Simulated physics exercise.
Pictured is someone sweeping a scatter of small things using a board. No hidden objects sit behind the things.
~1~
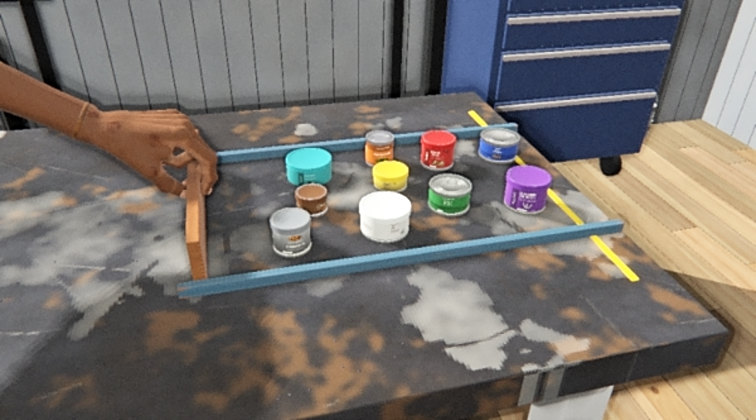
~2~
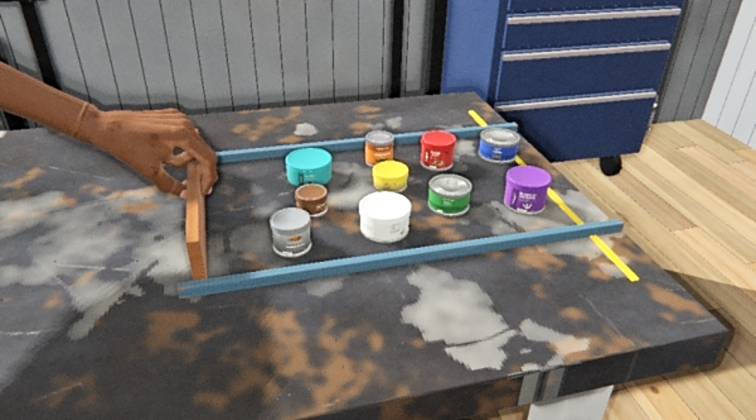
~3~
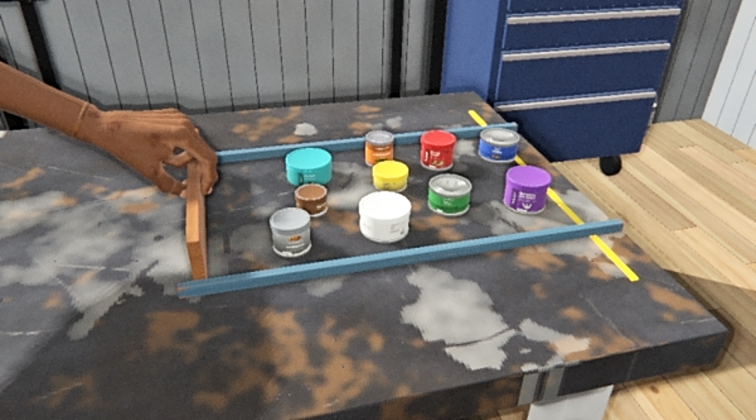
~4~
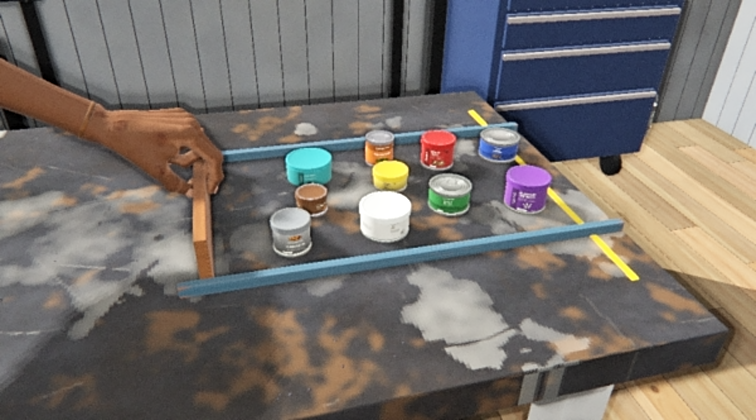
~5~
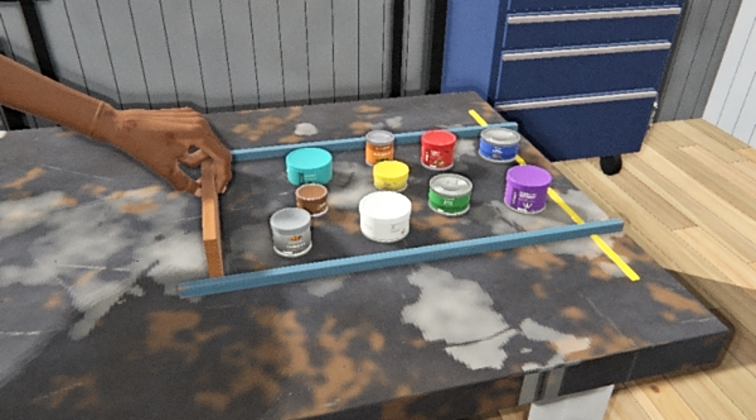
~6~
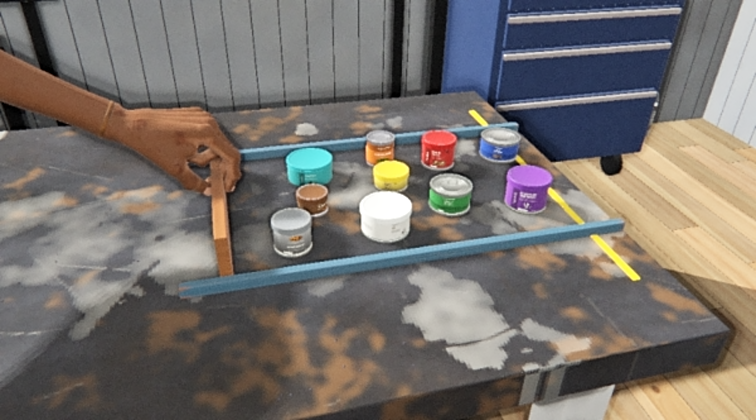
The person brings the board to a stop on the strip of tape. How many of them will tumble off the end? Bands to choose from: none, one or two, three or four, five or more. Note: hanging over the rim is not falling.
Final answer: Five or more.
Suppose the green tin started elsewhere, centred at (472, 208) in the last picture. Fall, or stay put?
The green tin drops off.
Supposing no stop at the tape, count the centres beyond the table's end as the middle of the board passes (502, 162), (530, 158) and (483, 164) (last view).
2, 5, 1.
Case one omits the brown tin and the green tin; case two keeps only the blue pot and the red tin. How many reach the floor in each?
Result: 3, then 3.
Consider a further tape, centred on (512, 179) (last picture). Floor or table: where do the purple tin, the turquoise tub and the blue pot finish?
In order, the purple tin goes off the edge, then the turquoise tub keeps its spot, then the blue pot goes off the edge.
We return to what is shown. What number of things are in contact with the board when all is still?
The count in contact is 5.
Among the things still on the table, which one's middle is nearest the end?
I reckon it's the turquoise tub.
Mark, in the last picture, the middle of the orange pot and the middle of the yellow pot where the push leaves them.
Final centres, in order: Near (512, 128), near (546, 162).
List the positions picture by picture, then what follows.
The first frame shows blue pot (499, 145); purple tin (527, 190); red tin (438, 151); board (196, 197); tape (535, 177).
The second frame shows purple tin (527, 190); orange pot (380, 150).
The third frame shows red tin (438, 151); white tin (385, 217).
The fourth frame shows blue pot (499, 145); turquoise tub (309, 167).
The fifth frame shows purple tin (527, 190); board (210, 195).
The sixth frame shows blue pot (499, 145); purple tin (527, 190); red tin (439, 150); board (220, 194); tape (535, 176).
A little later, none off yet; blue pot at rest near (499, 145); purple tin at rest near (527, 190); red tin at rest near (439, 150).
Next, none off yet; blue pot shifted a little near (509, 144); purple tin shifted a little near (541, 185); red tin shifted about its own width near (481, 148).
When it is over, the number that fall off is five or more; down, white tin, green tin, red tin, purple tin and blue pot.
